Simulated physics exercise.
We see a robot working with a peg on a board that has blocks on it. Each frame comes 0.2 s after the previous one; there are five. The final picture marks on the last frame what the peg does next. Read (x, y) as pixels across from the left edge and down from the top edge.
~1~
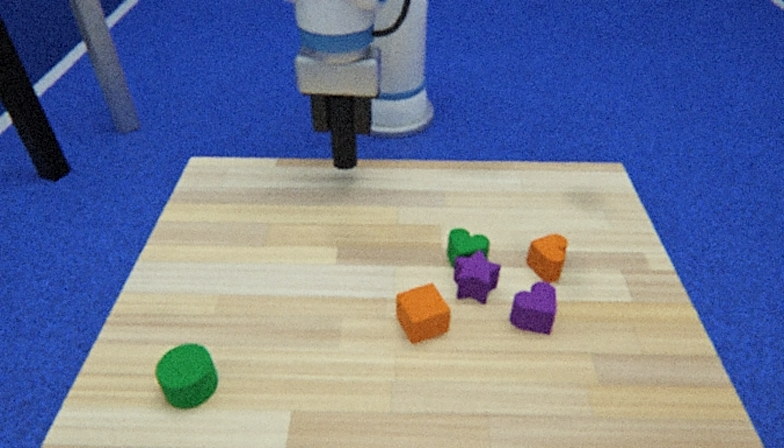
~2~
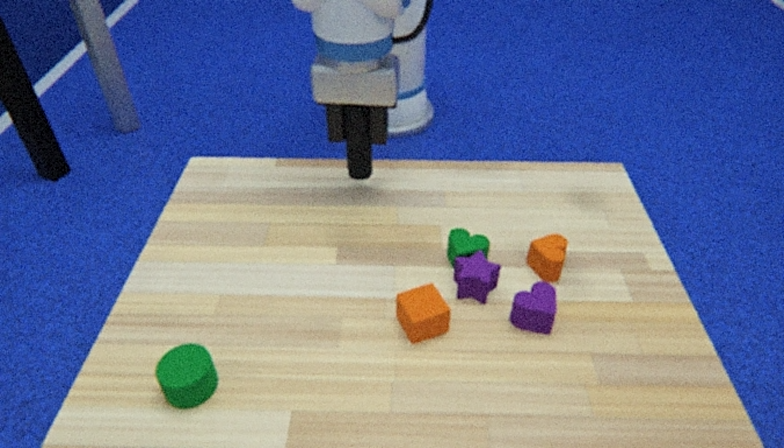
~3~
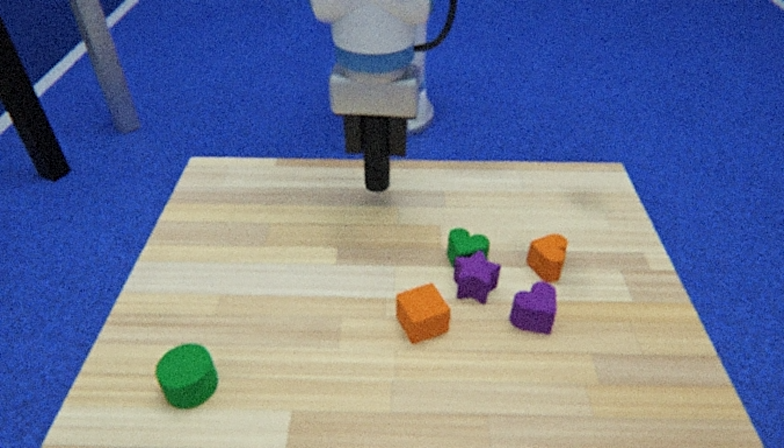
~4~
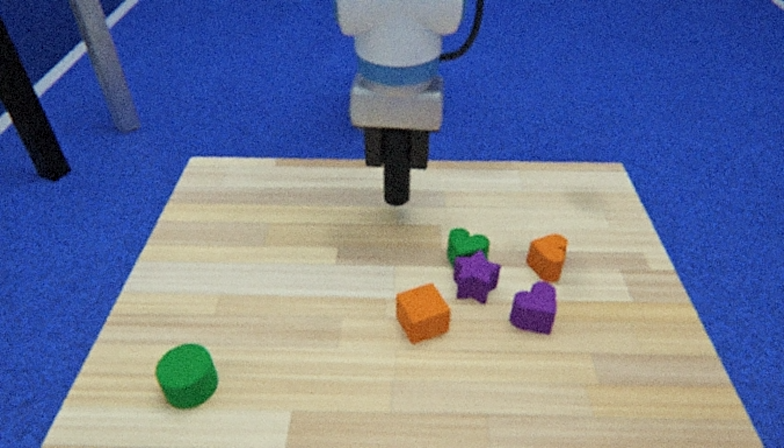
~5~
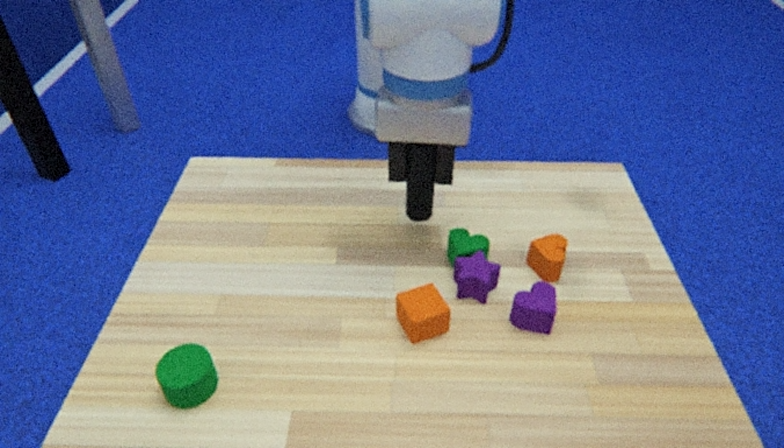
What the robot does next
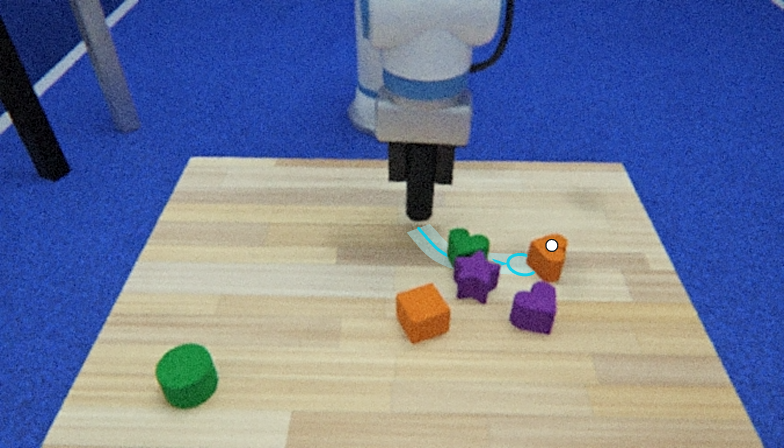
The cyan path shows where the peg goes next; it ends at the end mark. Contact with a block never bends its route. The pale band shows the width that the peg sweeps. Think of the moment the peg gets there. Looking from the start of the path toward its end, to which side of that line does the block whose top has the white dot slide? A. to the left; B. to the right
Correct choice: A.
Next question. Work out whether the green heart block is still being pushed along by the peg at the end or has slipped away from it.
I believe the green heart block keeps its place ahead of the peg.
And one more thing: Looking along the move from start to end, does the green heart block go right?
That would be a no.
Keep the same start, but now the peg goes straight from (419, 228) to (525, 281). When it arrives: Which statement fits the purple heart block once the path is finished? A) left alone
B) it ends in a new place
B.
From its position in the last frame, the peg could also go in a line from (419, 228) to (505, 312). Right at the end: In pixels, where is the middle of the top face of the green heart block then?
It ends at (504, 251).
The drawn path runs from (419, 228) via (441, 252) and (480, 262), ending at (522, 264); the dot is on the orange heart block.
What follows on the original path. One third of the way, peg at (444, 238); green heart block at (477, 243); purple star-shaped block at (480, 268).
Two thirds of the way, peg at (483, 248); green heart block at (515, 249), turned 35° clockwise; purple star-shaped block at (487, 272), turned 35° clockwise.
At the end, peg at (526, 250); green heart block at (556, 255), turned 50° clockwise; purple star-shaped block at (487, 272), turned 35° clockwise; purple heart block not moved; orange heart block at (582, 246).
